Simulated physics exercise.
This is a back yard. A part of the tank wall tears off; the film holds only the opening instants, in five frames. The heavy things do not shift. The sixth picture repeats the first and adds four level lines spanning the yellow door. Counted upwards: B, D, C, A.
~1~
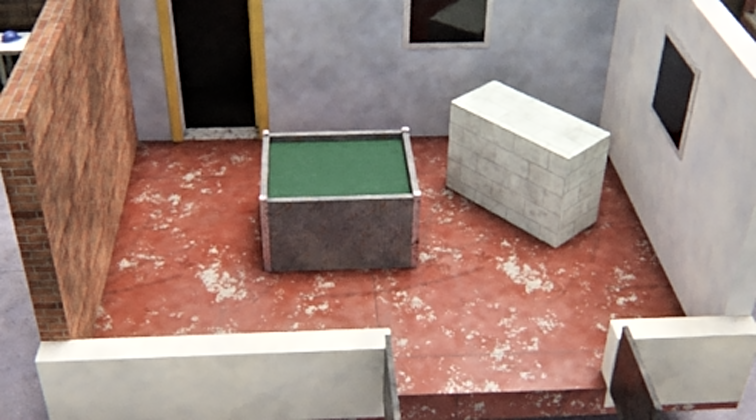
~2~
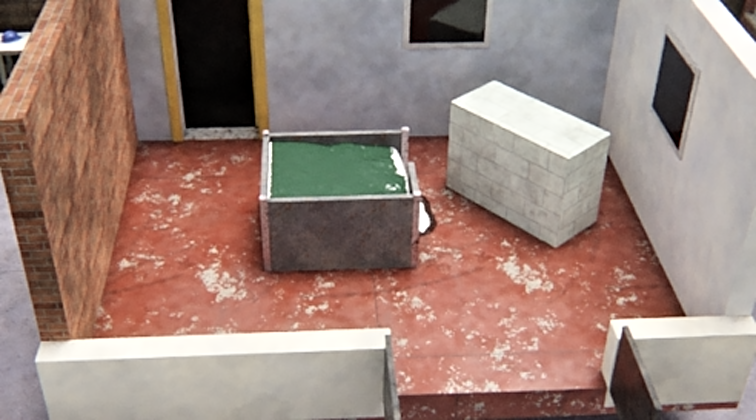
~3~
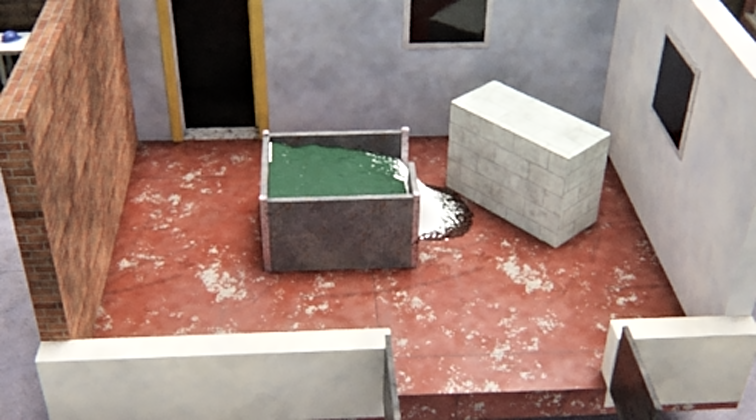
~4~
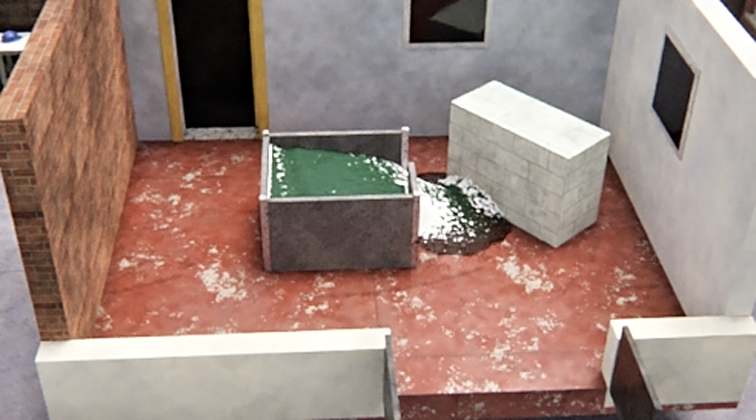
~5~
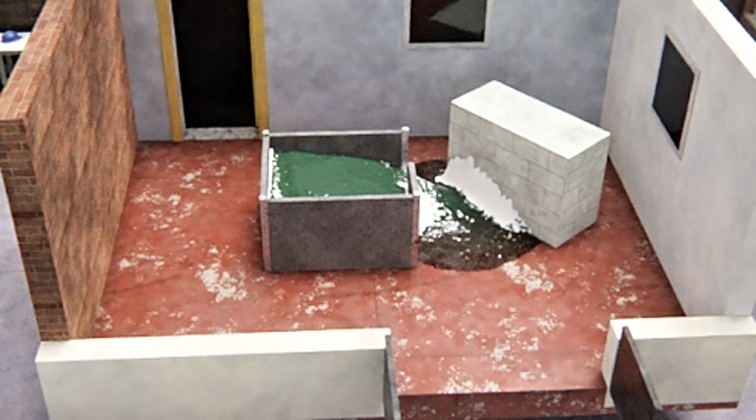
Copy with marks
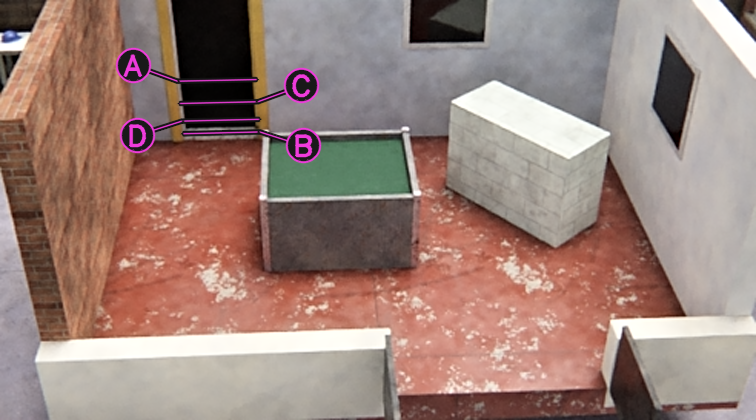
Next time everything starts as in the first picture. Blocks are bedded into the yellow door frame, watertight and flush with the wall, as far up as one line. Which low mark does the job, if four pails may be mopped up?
B will do.
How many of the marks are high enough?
All of the four.
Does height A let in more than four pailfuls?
No, not at all.
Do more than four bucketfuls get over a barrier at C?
No, that is safe.
In magenta, A at (217, 80); B at (221, 132); C at (219, 102); D at (220, 120); from the bottom up B, D, C, A.
Choosing A, nothing gets over.
Choosing B, nothing gets over.
Choosing C, nothing gets over.
Choosing D, nothing gets over.
